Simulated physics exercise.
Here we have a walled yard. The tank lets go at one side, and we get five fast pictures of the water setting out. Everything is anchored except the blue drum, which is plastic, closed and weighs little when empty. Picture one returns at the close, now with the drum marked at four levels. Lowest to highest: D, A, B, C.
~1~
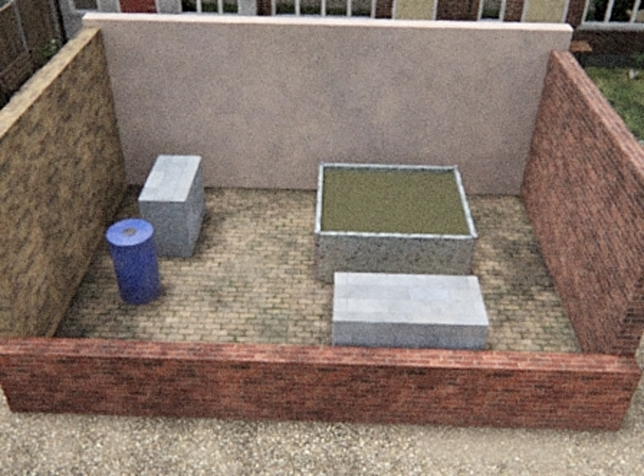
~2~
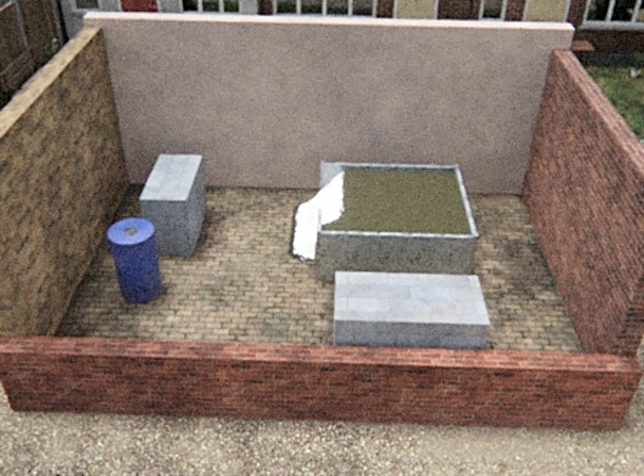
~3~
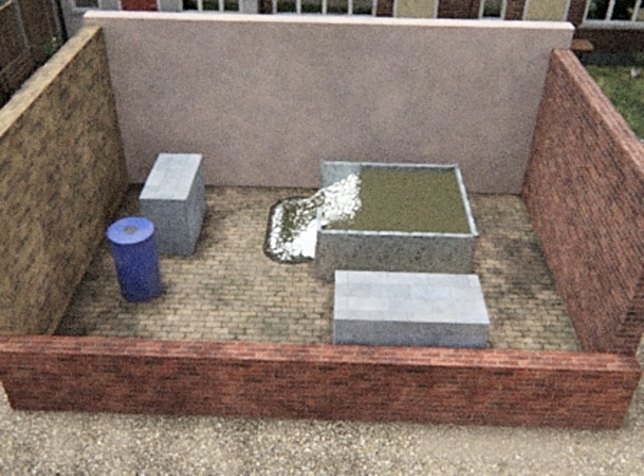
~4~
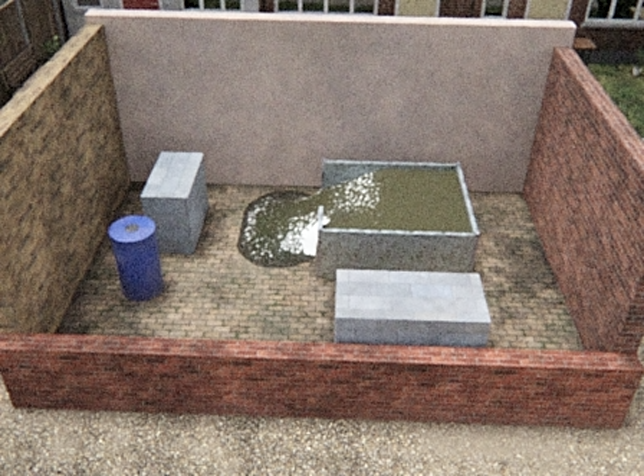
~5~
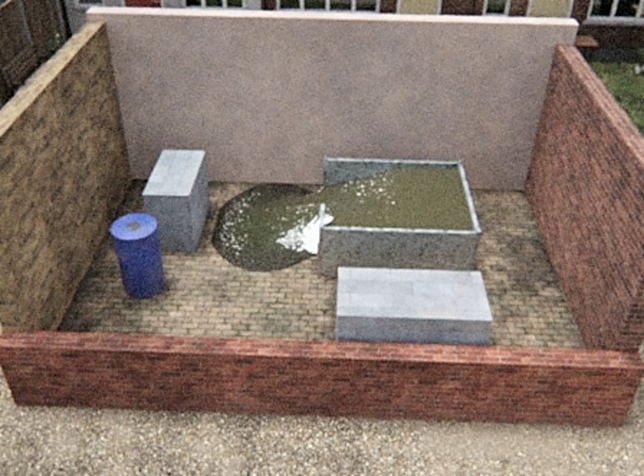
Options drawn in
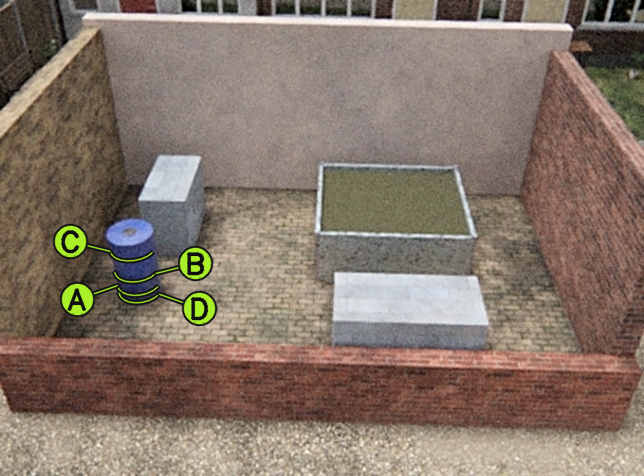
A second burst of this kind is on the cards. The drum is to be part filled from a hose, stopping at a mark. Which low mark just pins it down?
It is B.
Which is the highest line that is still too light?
A it is.
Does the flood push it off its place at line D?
Yes, that goes wrong.
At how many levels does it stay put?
Two.
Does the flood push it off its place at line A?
Yes, it does.
On the marked copy, A at (134, 295); B at (131, 282); C at (127, 260); D at (135, 302); from the bottom up D, A, B, C.
With A, it is pushed about its own width away.
With B, it does not move.
With C, it does not move.
With D, it is pushed about twice its own width away.
